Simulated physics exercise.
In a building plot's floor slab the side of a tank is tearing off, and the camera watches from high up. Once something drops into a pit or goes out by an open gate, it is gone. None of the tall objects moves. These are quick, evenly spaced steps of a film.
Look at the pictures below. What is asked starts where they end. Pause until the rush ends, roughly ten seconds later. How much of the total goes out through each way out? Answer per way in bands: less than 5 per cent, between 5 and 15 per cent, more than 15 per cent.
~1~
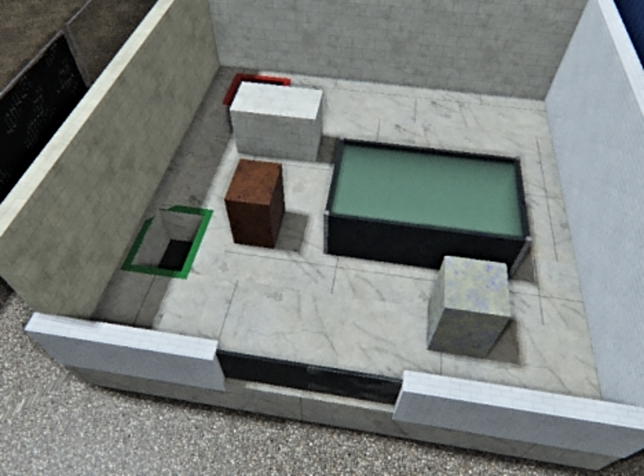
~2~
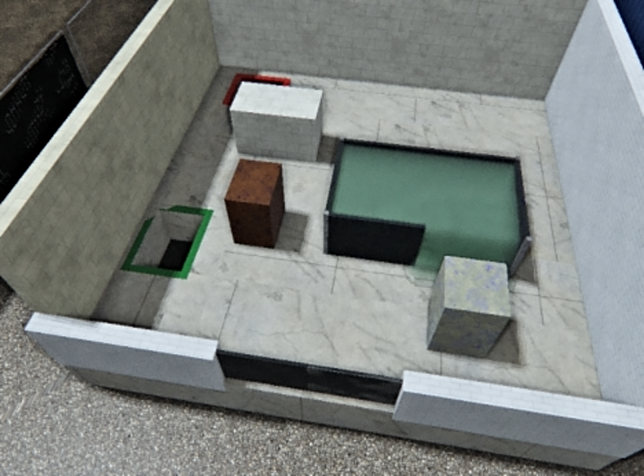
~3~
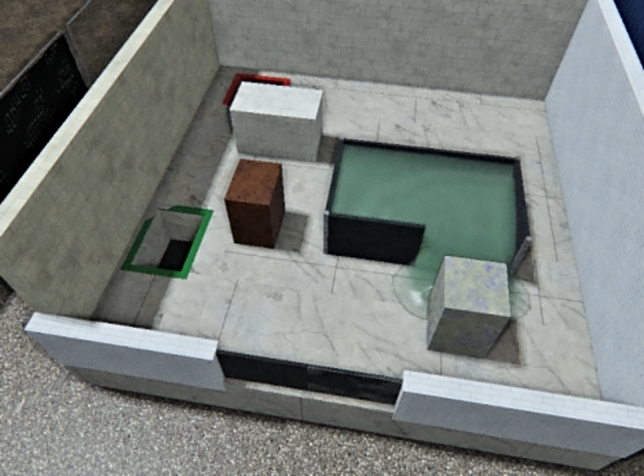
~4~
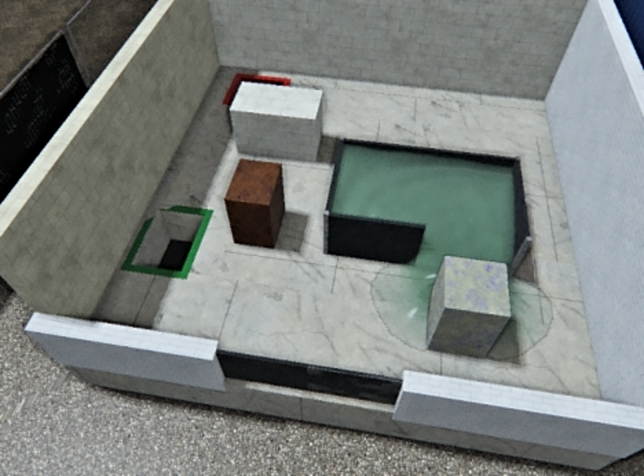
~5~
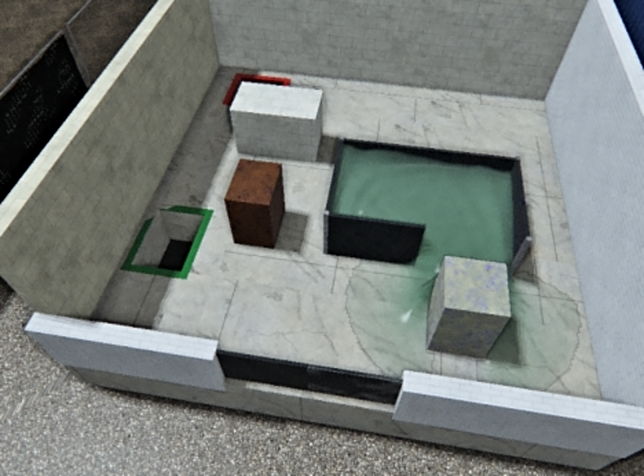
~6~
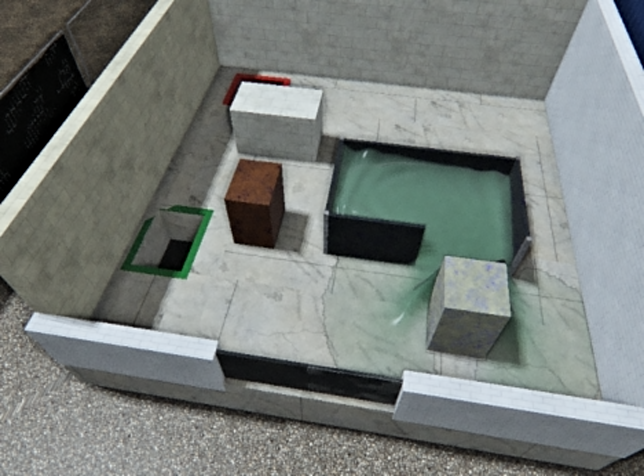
Going out through each: The gate, less than 5 per cent; the green pit, more than 15 per cent; the red pit, less than 5 per cent.
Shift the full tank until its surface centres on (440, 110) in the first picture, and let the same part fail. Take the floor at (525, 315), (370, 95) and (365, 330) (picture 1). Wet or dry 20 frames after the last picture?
Spot 1 wetted, spot 2 unwetted, and spot 3 wetted.
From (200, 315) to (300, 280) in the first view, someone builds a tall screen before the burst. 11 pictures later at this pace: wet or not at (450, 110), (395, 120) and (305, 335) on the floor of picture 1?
In that order: No water, not flooded, under water.
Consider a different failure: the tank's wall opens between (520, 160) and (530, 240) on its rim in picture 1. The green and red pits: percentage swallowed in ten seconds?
The green pit gets 20 per cent and the red pit 8 per cent.
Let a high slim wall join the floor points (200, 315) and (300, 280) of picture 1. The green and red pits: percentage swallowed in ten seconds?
I'd say green collects roughly 30 % while red collects roughly 0 %.
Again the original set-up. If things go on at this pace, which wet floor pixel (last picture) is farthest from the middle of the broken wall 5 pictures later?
The wet point farthest out is around (194, 360).
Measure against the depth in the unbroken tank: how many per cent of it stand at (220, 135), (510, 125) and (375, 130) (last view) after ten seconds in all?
Readings in sequence: 2, 8, 4 percent.
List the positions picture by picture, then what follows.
Still water in the open tank at (426, 189), in the first picture.
Water pours out at (464, 259) and has run to (411, 274), in the second picture.
The front is at (405, 300), out from the gap at (464, 259), in the third picture.
Water pours out at (463, 260) and has run to (403, 334), in the fourth picture.
The front is at a hidden place, out from the gap at (463, 261), in the fifth picture.
Water pours out at (463, 260) and has run to a hidden place, in the sixth picture.
A moment on, water covers 25 % of the floor; the gate 0 %, the green pit 0 %, the red pit 0 %.
Next, water covers 40 % of the floor; the gate 0 %, the green pit 0 %, the red pit 0 %.
Then, water covers 50 % of the floor; the gate 0 %, the green pit 3 %, the red pit 0 %.
Later, water covers 65 % of the floor; the gate 0 %, the green pit 22 %, the red pit 0 %.
In the end, water covers 95 % of the floor; the gate 0 %, the green pit 39 %, the red pit 0 %.
